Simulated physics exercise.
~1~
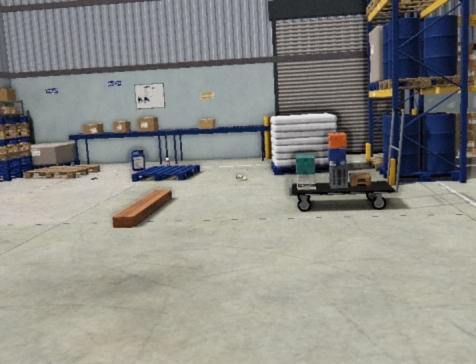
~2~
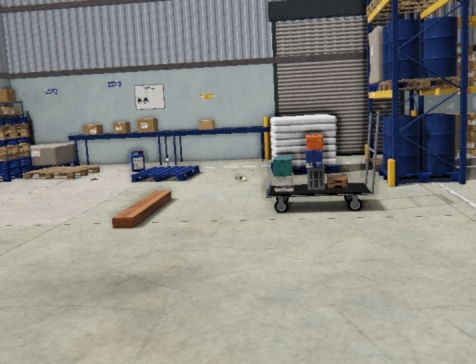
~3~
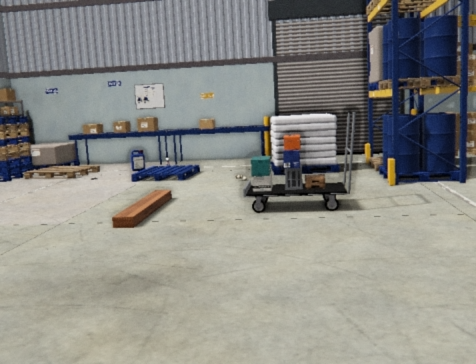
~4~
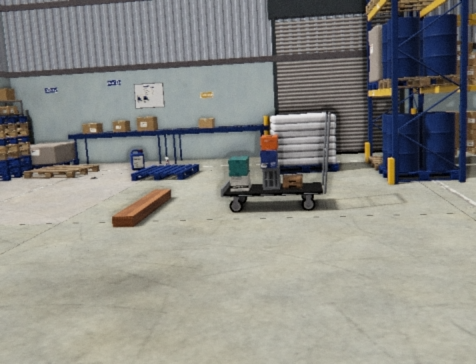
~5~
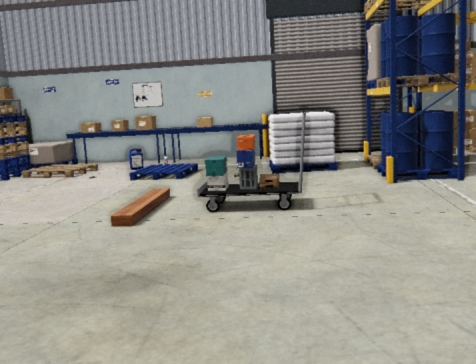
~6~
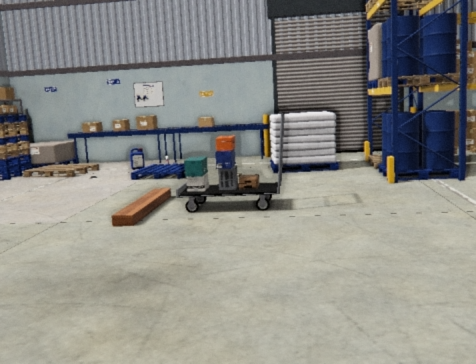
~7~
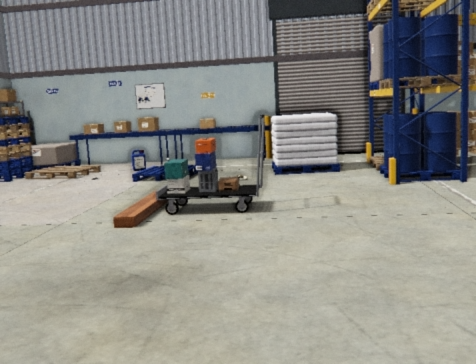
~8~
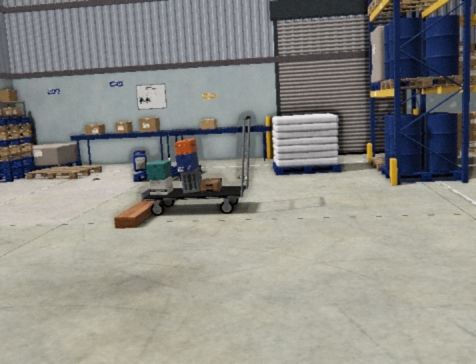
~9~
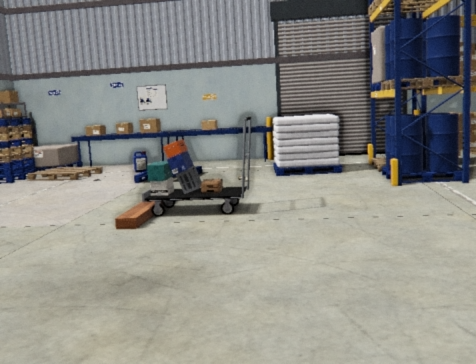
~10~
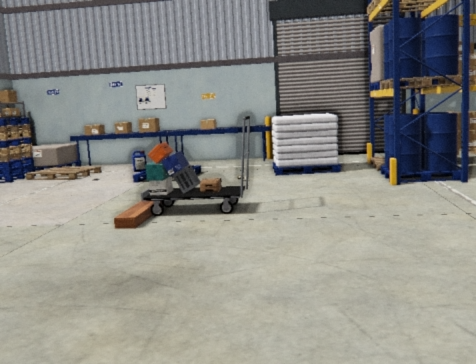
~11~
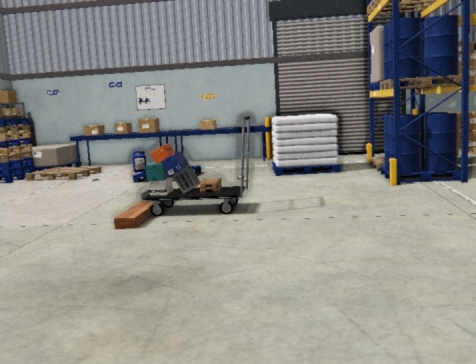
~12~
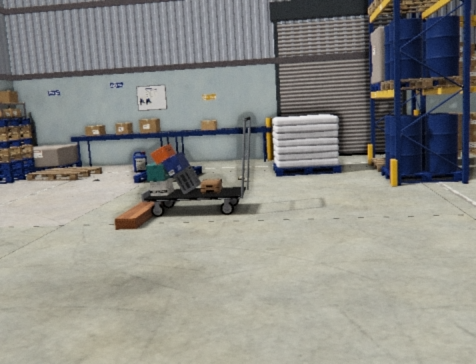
A flat cart loaded with boxes rolled left across a warehouse floor until it stopped against a long orange-brown block. The stacked orange, blue and grey boxes tipped forward toward the teal one and came to rest leaning, with everything still on the cart.
